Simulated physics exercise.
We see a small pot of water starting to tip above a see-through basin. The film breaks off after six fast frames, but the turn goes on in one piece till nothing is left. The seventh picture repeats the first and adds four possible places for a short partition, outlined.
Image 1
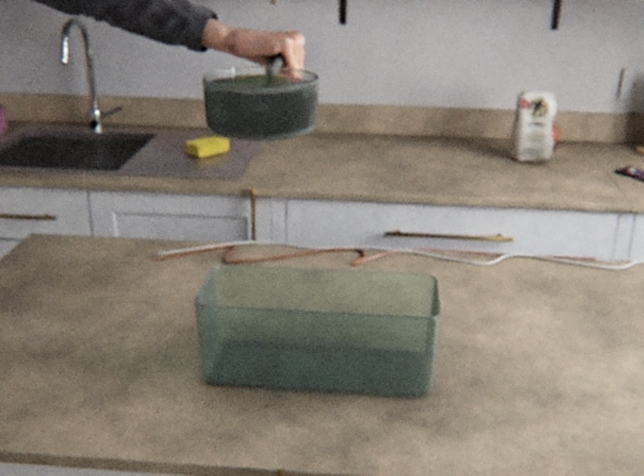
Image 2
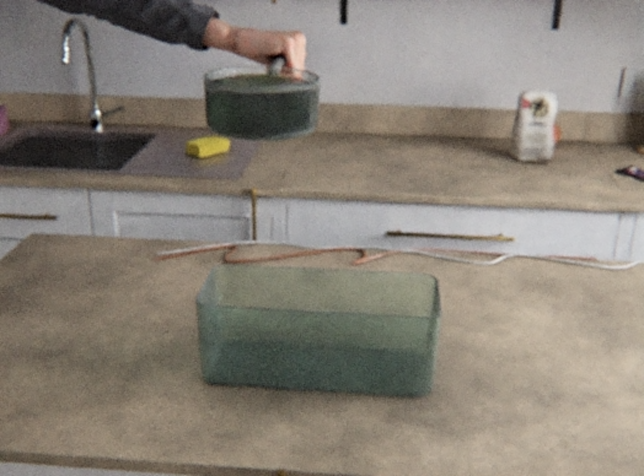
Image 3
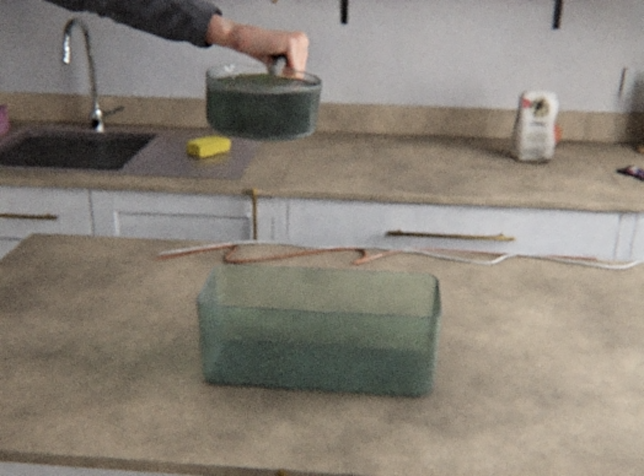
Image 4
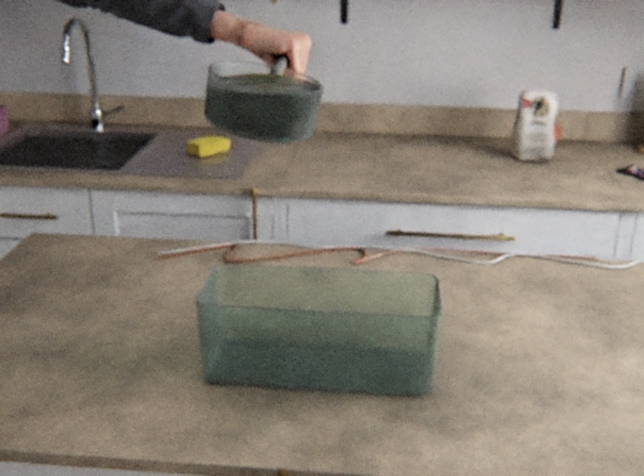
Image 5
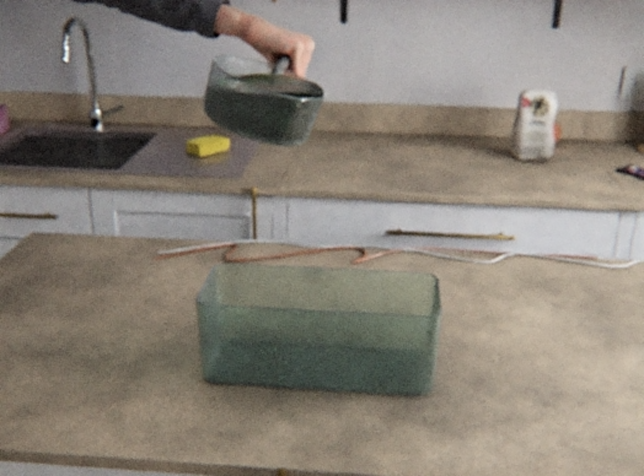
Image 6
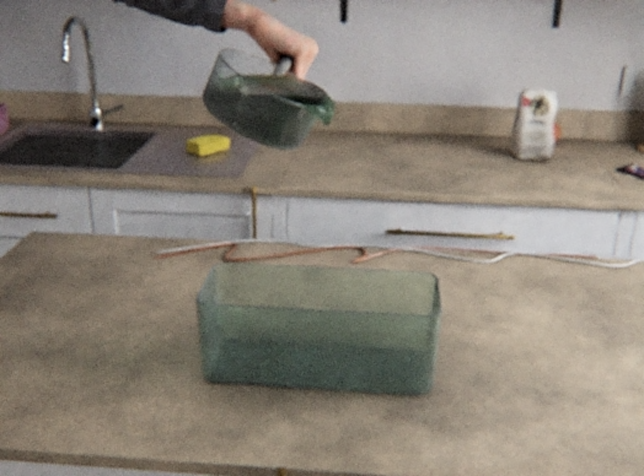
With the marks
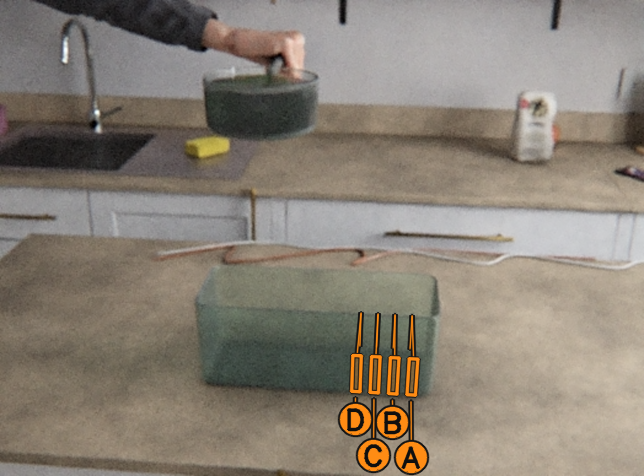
A hand held a small pot of water above a see-through basin on a kitchen counter, then gradually tilted it to the right until a little water slipped over the lip.
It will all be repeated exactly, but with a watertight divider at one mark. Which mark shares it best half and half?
C works best here.
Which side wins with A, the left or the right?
More ends on the left.
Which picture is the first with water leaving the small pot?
In picture 5.
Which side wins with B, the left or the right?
The left one.
On the marked copy, A at (410, 401); B at (392, 400); C at (373, 399); D at (355, 397).
With A, about 92 % ends left of the wall and 4 % right of it; 4 % is lost outside.
With B, about 68 % ends left of the wall and 30 % right of it.
With C, about 47 % ends left of the wall and 51 % right of it.
With D, about 27 % ends left of the wall and 71 % right of it.
